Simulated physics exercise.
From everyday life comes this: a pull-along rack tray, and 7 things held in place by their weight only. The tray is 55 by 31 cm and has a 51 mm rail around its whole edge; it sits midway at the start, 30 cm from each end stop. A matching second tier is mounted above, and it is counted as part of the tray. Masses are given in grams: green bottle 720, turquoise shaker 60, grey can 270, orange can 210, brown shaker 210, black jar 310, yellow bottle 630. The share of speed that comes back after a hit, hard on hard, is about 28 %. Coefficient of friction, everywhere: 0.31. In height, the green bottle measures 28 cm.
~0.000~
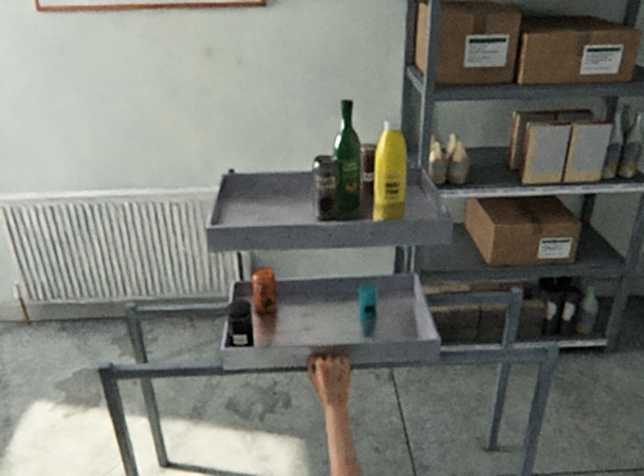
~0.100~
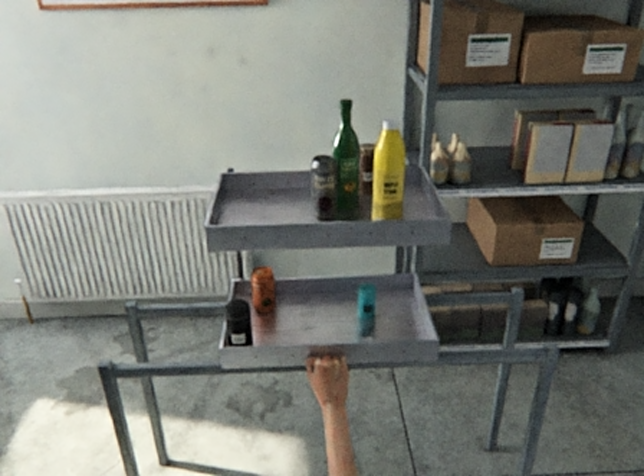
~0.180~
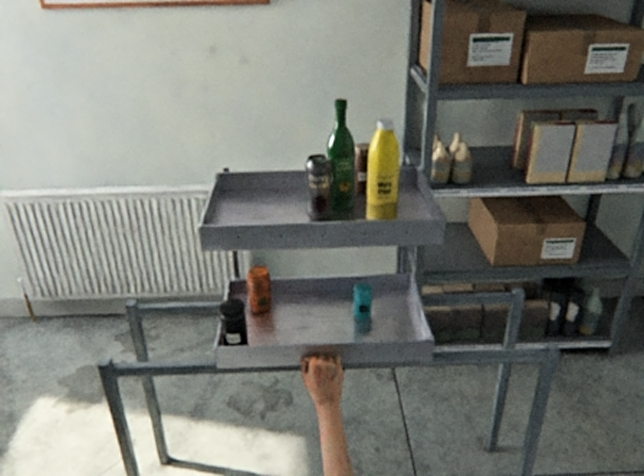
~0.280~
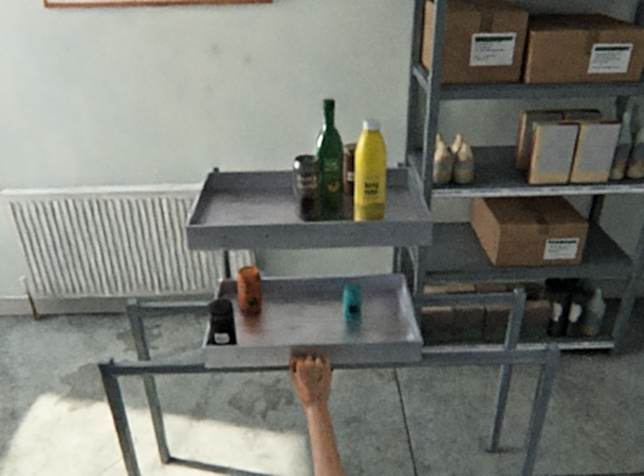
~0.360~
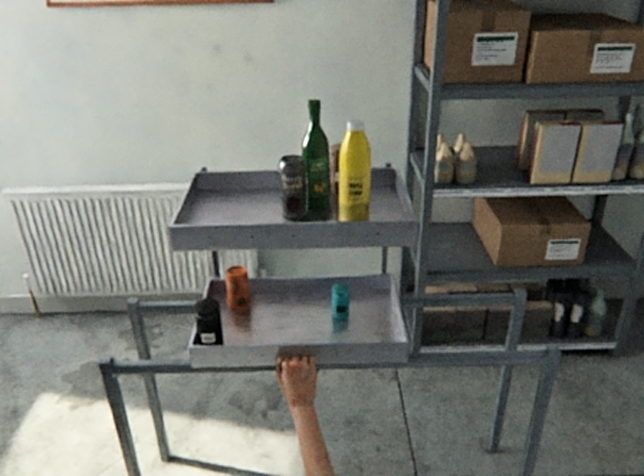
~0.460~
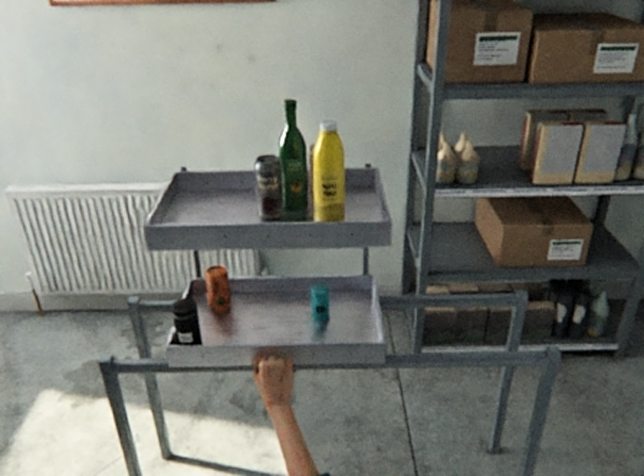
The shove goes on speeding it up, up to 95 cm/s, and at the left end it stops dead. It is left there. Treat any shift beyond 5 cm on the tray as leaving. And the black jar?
Remains in place.
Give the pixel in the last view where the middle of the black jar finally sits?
It comes to rest near (127, 328).
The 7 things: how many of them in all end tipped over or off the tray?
The number is 4.
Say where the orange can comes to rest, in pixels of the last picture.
Around (144, 291).
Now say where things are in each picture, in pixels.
In the first picture, tray midway; black jar (241, 329); green bottle (347, 155).
In the second picture, tray midway; grey can (324, 188); orange can (264, 290).
In the third picture, tray moved 2 cm left; brown shaker (363, 169); yellow bottle (383, 177).
In the fourth picture, tray moved 5 cm left; green bottle (329, 155); turquoise shaker (353, 302).
In the fifth picture, tray moved 8 cm left; grey can (293, 188); orange can (238, 290).
In the sixth picture, tray moved 14 cm left; black jar (187, 327).
After 0.76 s, tray moved 30 cm left; black jar leaning 6° near (124, 327); grey can leaning 4°; brown shaker leaning 3°.
After 0.86 s, tray moved 30 cm left; black jar leaning 3° near (129, 327); brown shaker leaning 13°; yellow bottle leaning 12°.
After 1.06 s, tray moved 30 cm left; brown shaker leaning 69°; yellow bottle leaning 47°; green bottle leaning 44°.
After 1.16 s, tray moved 30 cm left; green bottle on its side; grey can leaning 68°; brown shaker on its side.
At rest (2.0 s), tipped over on the tray, green bottle, grey can, brown shaker and yellow bottle; not toppled but over 5 cm from the start, turquoise shaker and orange can; black jar in place, give or take 5 cm. Seen from the same camera at the end, black jar near (127, 328).
